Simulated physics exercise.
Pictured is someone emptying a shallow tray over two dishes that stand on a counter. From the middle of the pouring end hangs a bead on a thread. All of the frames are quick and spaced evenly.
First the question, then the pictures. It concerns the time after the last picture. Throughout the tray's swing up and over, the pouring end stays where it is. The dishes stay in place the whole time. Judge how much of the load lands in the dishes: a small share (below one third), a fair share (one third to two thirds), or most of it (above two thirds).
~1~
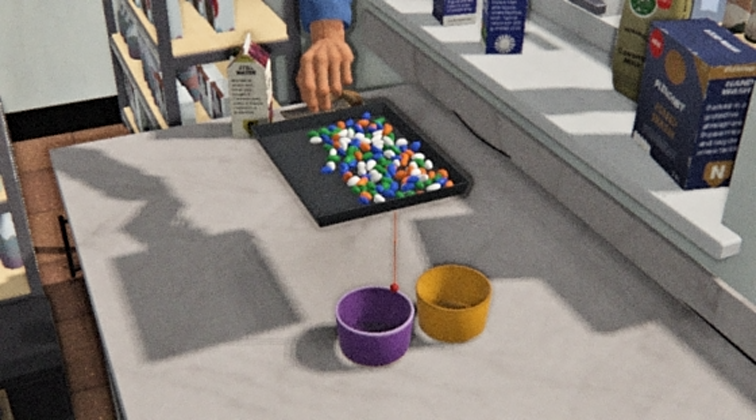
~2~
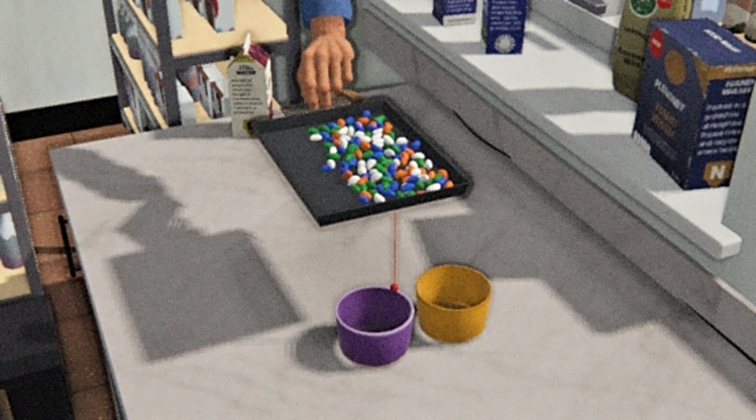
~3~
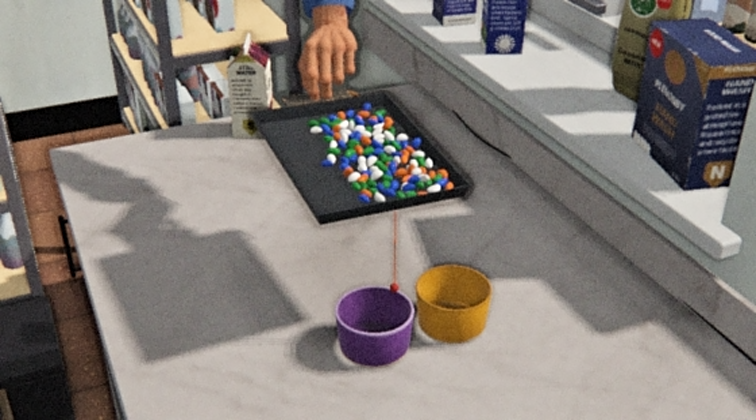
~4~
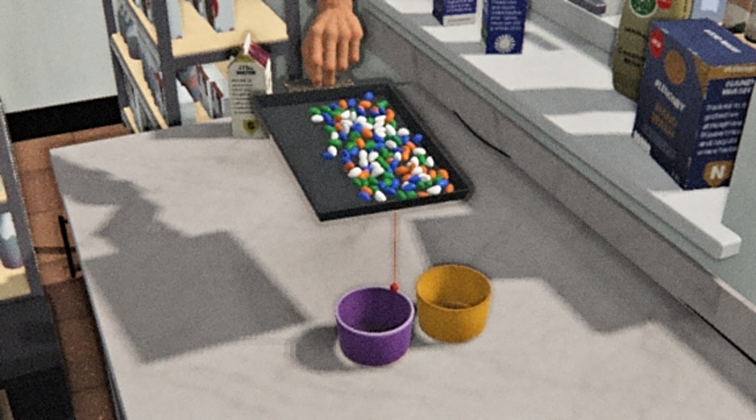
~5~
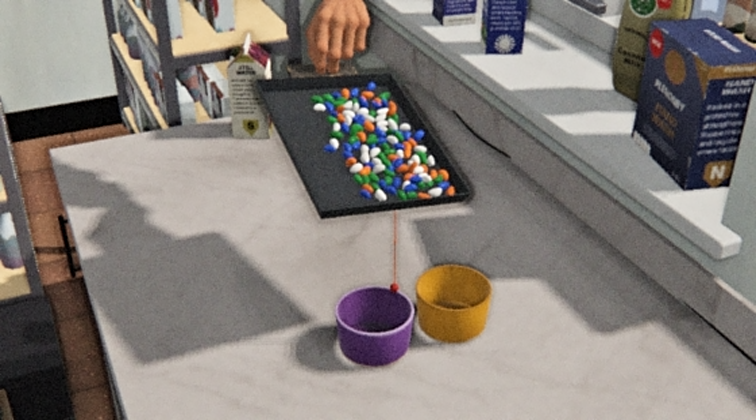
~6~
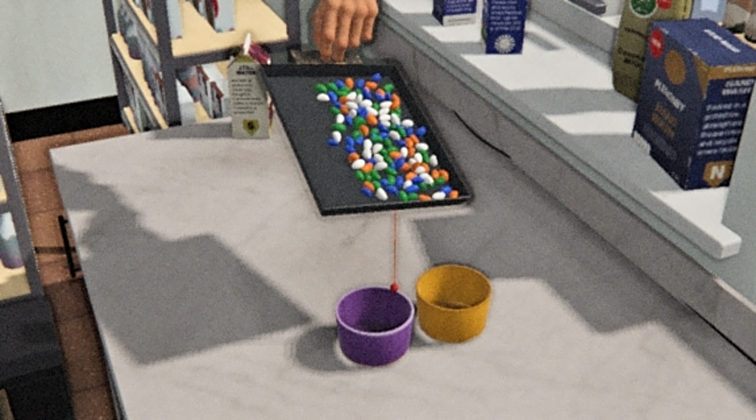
Most of it.
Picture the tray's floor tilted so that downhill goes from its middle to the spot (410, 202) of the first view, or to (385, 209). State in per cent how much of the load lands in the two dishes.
Respectively 50 and 20 in a hundred.
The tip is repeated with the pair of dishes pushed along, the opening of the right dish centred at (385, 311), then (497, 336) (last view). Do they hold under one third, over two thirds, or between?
Try 1 - less than a third; try 2 - under a third.
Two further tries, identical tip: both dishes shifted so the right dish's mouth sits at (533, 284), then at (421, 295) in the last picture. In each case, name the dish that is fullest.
Run 1: The one on the left side. Run 2: The one on the right side.
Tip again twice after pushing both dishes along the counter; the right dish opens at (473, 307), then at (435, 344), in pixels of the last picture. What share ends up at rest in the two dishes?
You'd end up with around 50 per cent and then around 0 per cent.
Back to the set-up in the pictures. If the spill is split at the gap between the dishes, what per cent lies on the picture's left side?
Estimate: Near 20 per cent.
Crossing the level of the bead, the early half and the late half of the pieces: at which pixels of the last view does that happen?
At (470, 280) for the first part, then at (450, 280) for the others.
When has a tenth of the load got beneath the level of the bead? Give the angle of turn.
Roughly 100 degrees of turn.
Soon after the last picture, tray tipped steeply; all on the tray.
A little later, tray tipped past a quarter turn; a small part on the tray; about two thirds in the right dish; a small part outside both; about a quarter in the air.
Later still, tray tipped past a quarter turn; most in the right dish; about a quarter outside both.
At rest, tray tipped past a quarter turn; none in the left dish; most in the right dish; about a quarter outside both.
